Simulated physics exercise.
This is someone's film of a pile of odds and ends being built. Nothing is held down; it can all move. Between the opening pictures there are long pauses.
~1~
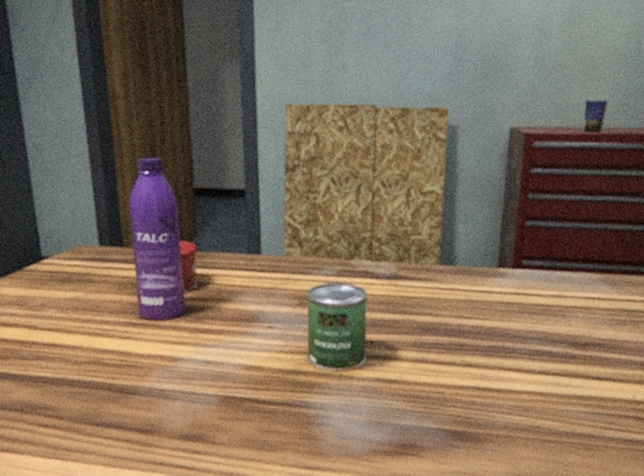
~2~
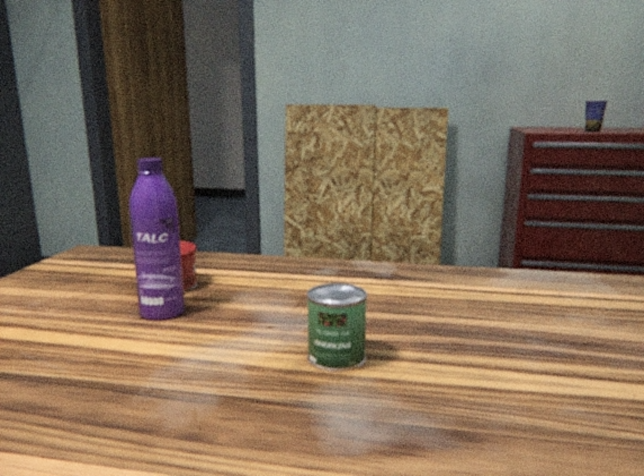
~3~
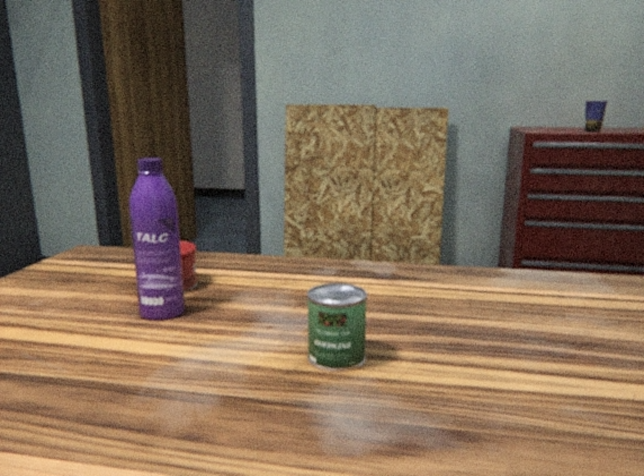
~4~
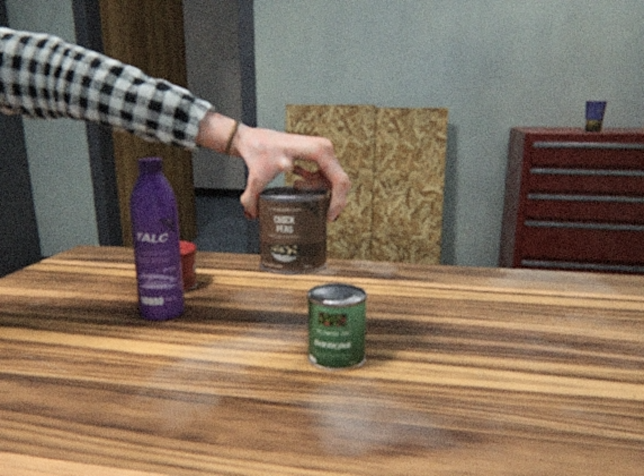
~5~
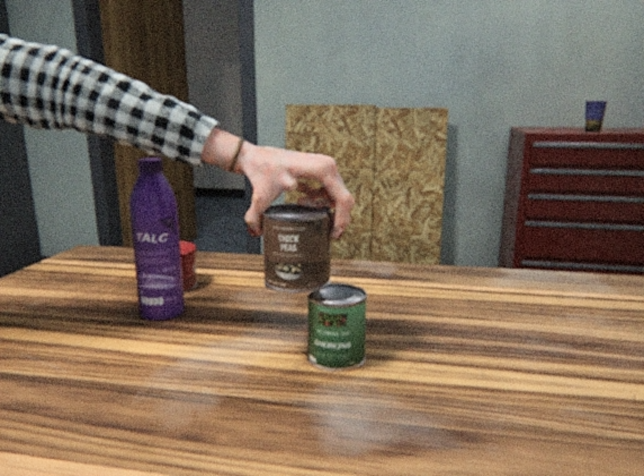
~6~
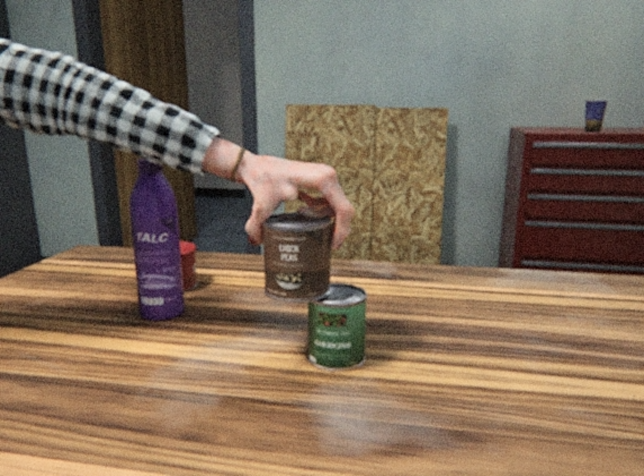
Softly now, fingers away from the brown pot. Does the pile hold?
I expect the pile not to stay intact.
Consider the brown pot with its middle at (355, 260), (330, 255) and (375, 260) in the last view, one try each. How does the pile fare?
Stays standing; stays standing; collapses.
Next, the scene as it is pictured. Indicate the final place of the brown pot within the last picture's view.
End spot: Near (225, 319).
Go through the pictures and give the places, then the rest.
In the first frame, the last thing is not in view yet; green tin (337, 326).
In the second frame, the last thing is not in view yet.
In the third frame, the last thing is not in view yet; purple bottle (156, 239).
In the fourth frame, coming down; brown pot (293, 229); green tin (337, 326).
In the fifth frame, coming down; brown pot (297, 246).
In the sixth frame, in place under the hand; brown pot (297, 256); purple bottle (156, 239).
Then, 0.40 s after the last picture, brown pot now fallen.
Then, 0.80 s after the last picture, nothing new.
At rest, fallen, brown pot; the other 3 in place. Seen from the same camera at the end, brown pot near (225, 319). The pile comes apart.
